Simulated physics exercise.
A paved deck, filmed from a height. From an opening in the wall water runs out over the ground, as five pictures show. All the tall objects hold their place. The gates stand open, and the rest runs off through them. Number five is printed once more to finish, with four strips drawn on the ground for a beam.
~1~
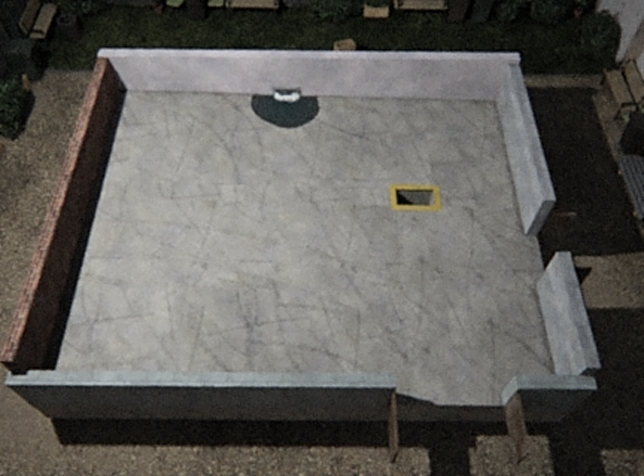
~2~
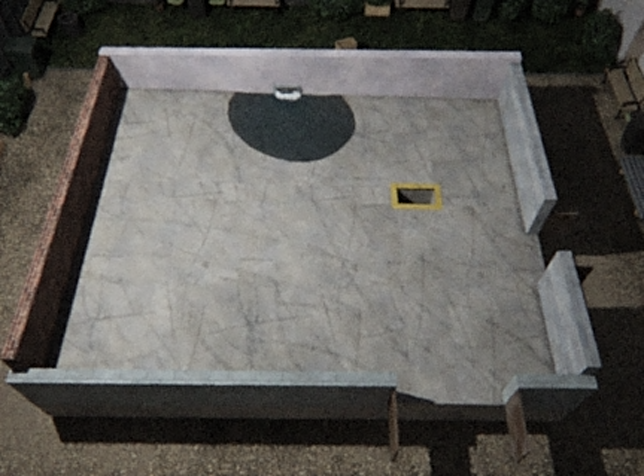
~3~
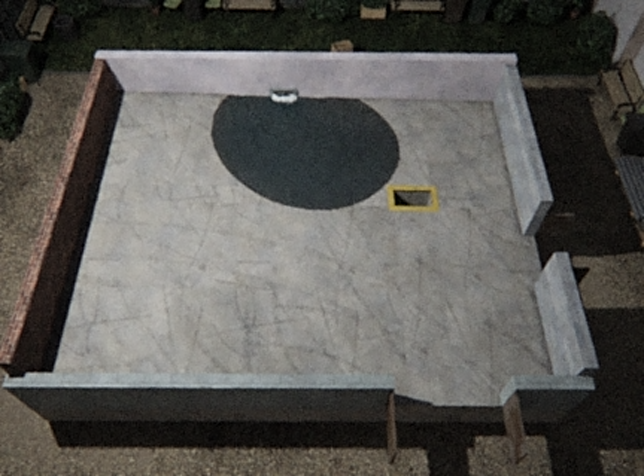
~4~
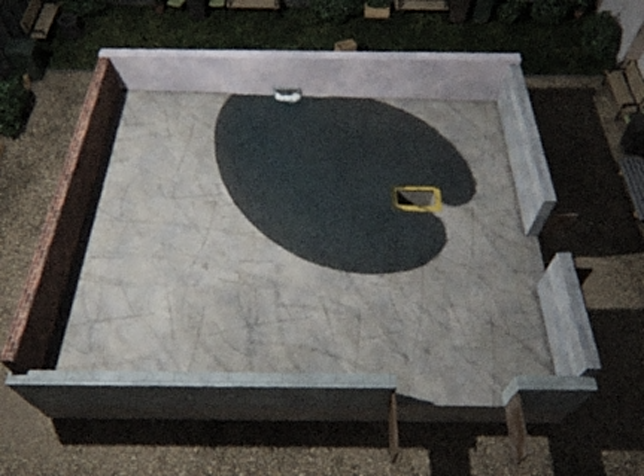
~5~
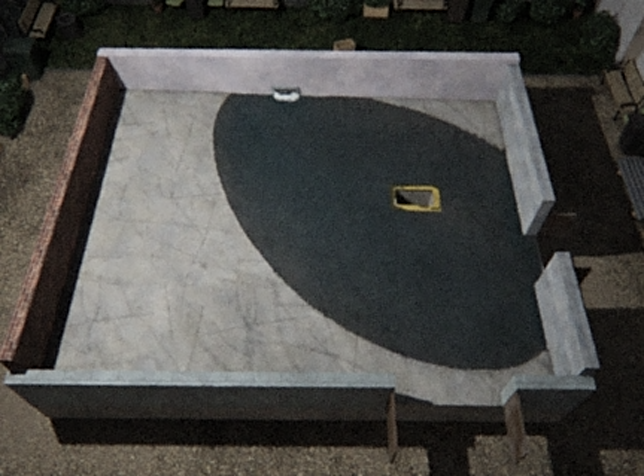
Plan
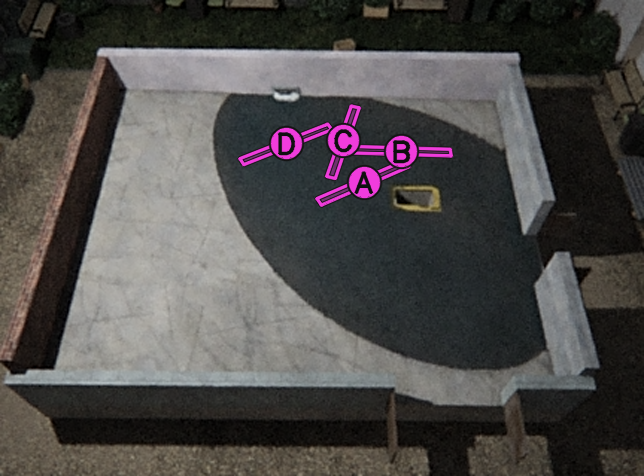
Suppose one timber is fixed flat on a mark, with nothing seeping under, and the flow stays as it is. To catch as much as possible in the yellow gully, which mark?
The answer is spot B.
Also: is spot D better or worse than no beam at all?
It is worse.
In magenta, A from (319, 201) to (406, 163); B from (352, 149) to (450, 152); C from (331, 177) to (355, 107); D from (241, 161) to (329, 126).
With A, next to none of the stream goes into the yellow gully, about 100 % out by the gates.
With B, about 15 % of the stream goes into the yellow gully, about 85 % out by the gates.
With C, next to none of the stream goes into the yellow gully, about 99 % out by the gates.
With D, about 4 % of the stream goes into the yellow gully, about 96 % out by the gates.
